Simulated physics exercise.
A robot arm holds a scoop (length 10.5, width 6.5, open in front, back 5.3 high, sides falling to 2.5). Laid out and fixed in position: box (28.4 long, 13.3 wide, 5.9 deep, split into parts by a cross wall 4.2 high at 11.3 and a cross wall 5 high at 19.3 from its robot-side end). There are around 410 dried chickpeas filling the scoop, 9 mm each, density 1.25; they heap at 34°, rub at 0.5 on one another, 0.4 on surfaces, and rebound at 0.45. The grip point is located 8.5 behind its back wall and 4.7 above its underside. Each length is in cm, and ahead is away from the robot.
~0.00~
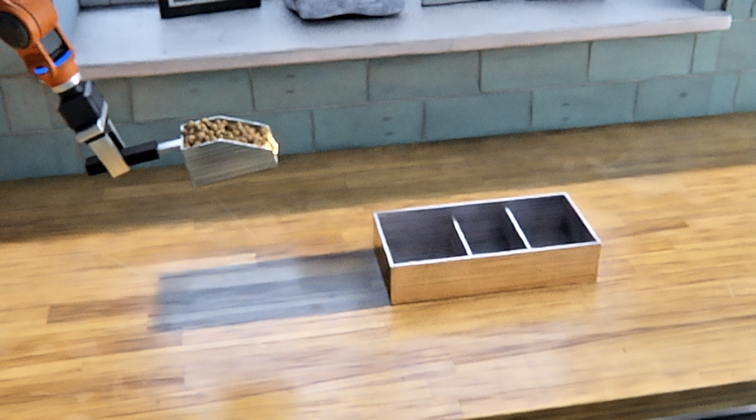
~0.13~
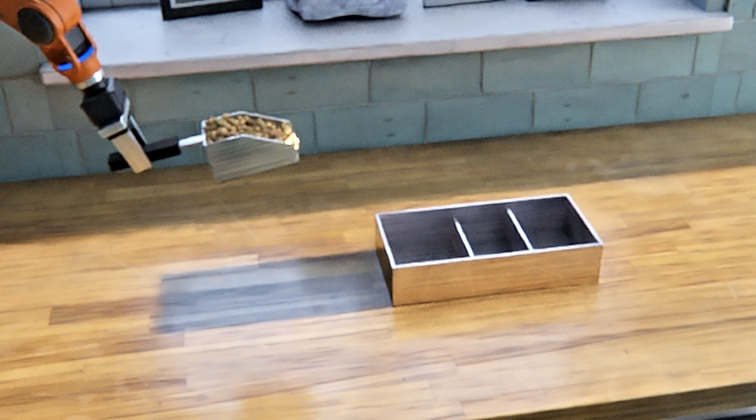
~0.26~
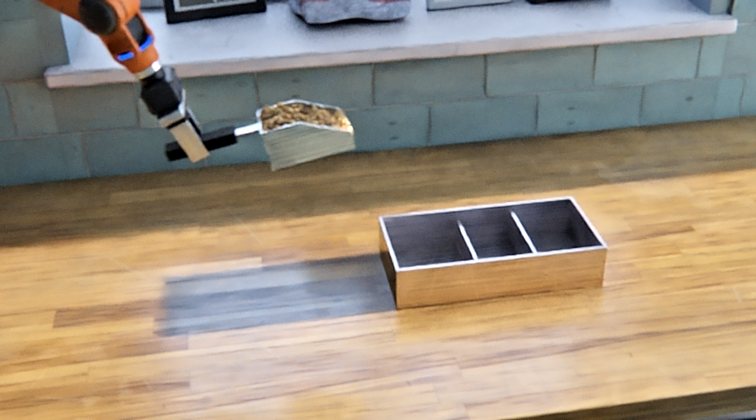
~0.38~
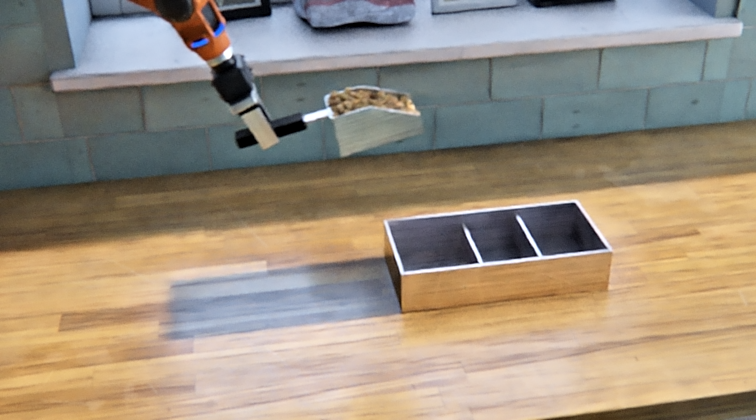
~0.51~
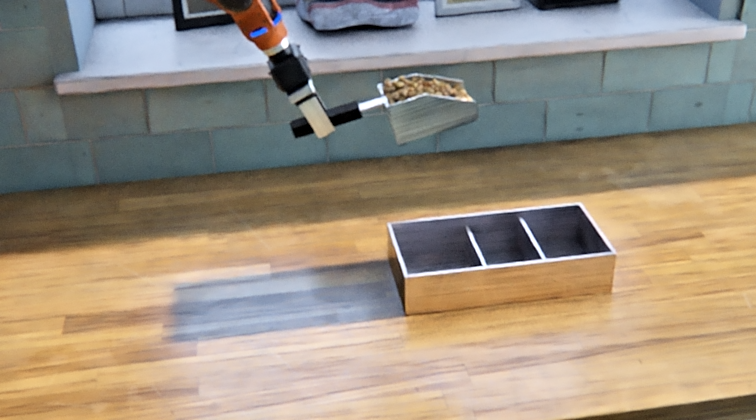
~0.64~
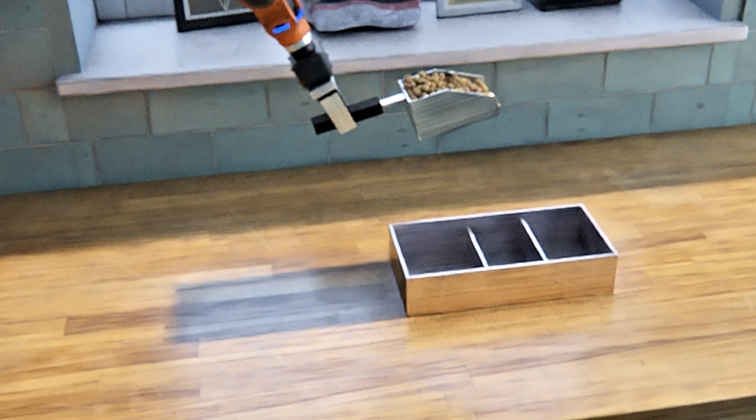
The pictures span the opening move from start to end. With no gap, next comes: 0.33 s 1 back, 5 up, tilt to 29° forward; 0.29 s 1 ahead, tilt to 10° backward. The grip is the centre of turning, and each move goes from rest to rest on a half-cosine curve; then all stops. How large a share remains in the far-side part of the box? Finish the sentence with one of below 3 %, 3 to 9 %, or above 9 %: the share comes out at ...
The share comes out at above 9 %.
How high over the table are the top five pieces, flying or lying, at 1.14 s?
Somewhere around 32 cm above the tabletop.
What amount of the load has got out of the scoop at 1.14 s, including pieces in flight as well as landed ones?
Close to 35 per cent of the load is out.
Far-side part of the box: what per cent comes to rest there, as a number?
I'd put it near 15 per cent.
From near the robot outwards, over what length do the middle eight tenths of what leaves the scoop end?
Some 22 cm long.
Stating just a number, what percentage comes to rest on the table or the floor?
Near 0 in a hundred.
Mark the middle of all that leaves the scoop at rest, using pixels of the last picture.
(513, 267).
After 0.89 s, tilted 23° forward, highest piece 28 above the table; 386 on the scoop, 5 in the middle part, 23 in flight or on a rim.
After 1.14 s, tilted 5° forward, highest piece 32 above the table; 273 on the scoop, 73 in the robot-side part, 19 in the middle part, 49 in flight or on a rim.
After 1.46 s, tilted 10° backward, highest piece 34 above the table; 212 on the scoop, 74 in the robot-side part, 67 in the far-side part, 35 in the middle part, 2 on the table or floor, 24 in flight or on a rim.
After 2.51 s, tilted 10° backward, highest piece 34 above the table; 212 on the scoop, 74 in the robot-side part, 70 in the far-side part, 50 in the middle part, 8 on the table or floor.
In the end, 212 on the scoop, 74 in the robot-side part, 70 in the far-side part, 50 in the middle part, 8 on the table or floor. That is 17 % in the far-side part of the box.
